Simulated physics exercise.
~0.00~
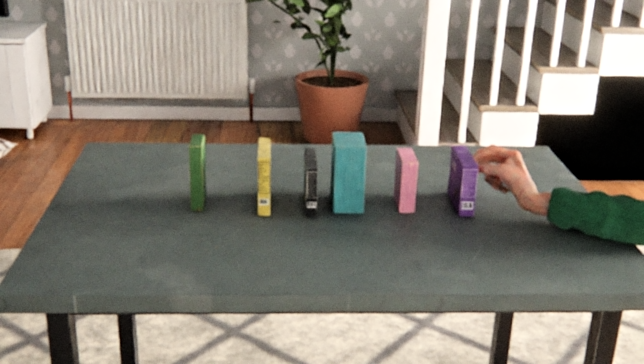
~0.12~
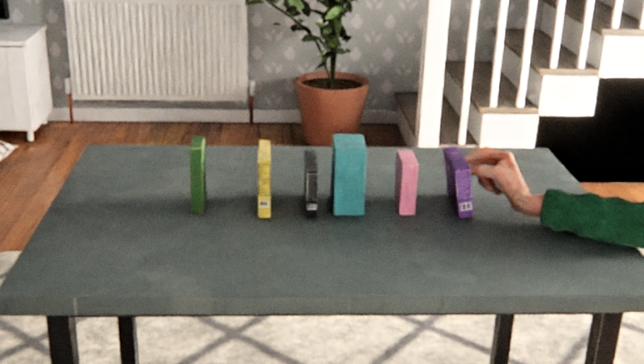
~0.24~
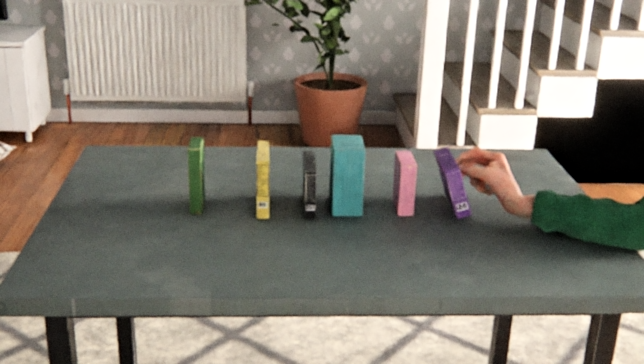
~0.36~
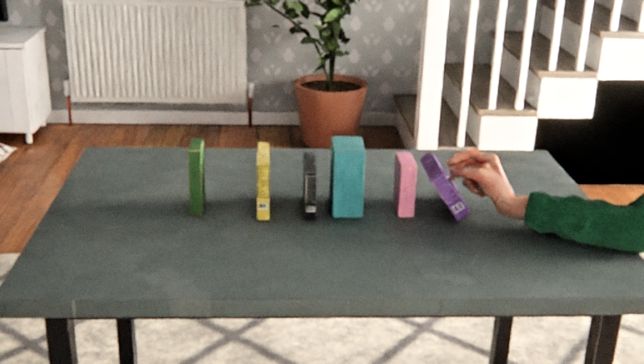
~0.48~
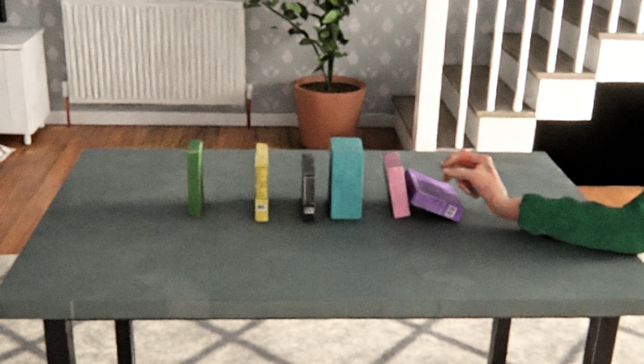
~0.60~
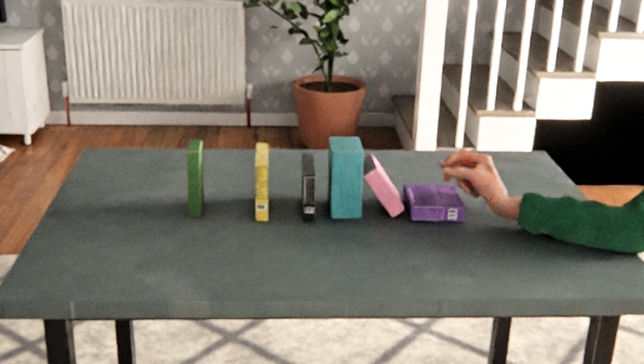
A hand in a green sleeve tips a purple packet leftward on a dark table, and it falls onto its side, knocking a pink block that ends leaning against the upright turquoise block, while the black, yellow and green pieces stay standing.
